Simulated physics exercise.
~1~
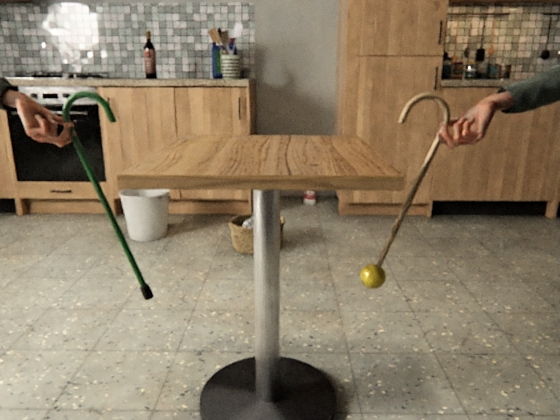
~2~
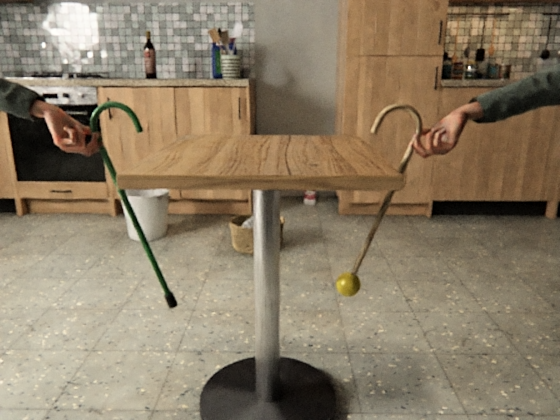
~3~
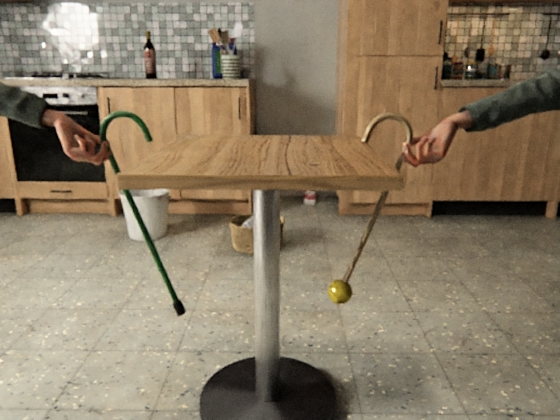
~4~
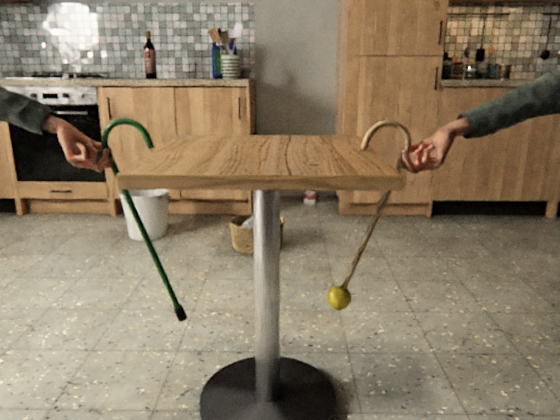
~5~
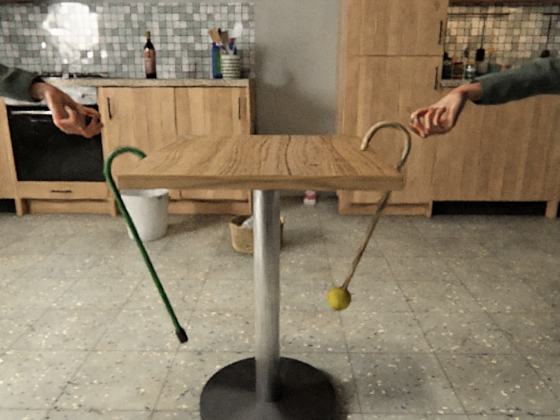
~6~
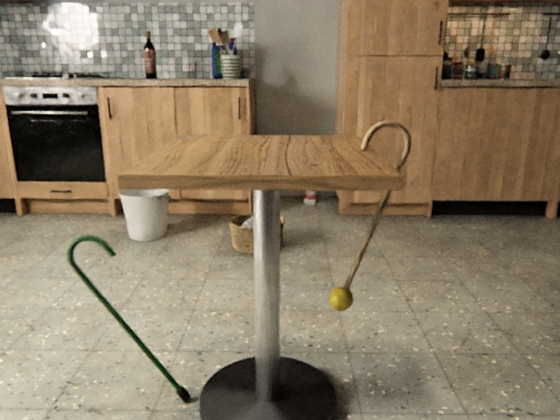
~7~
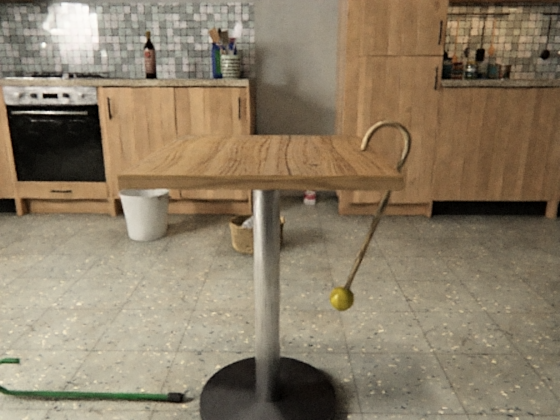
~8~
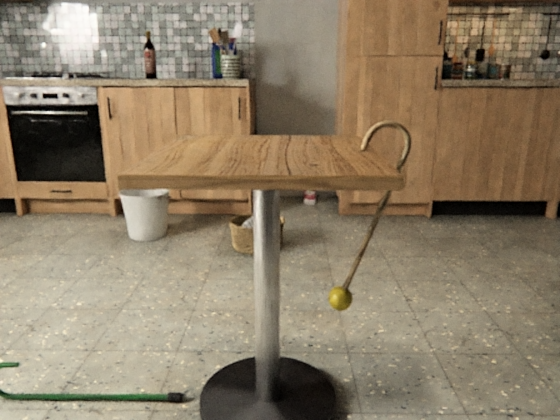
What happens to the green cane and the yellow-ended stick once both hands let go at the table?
The green cane slips off and ends up lying on the floor at the left. The yellow-ended stick stays hooked on the right edge of the table.
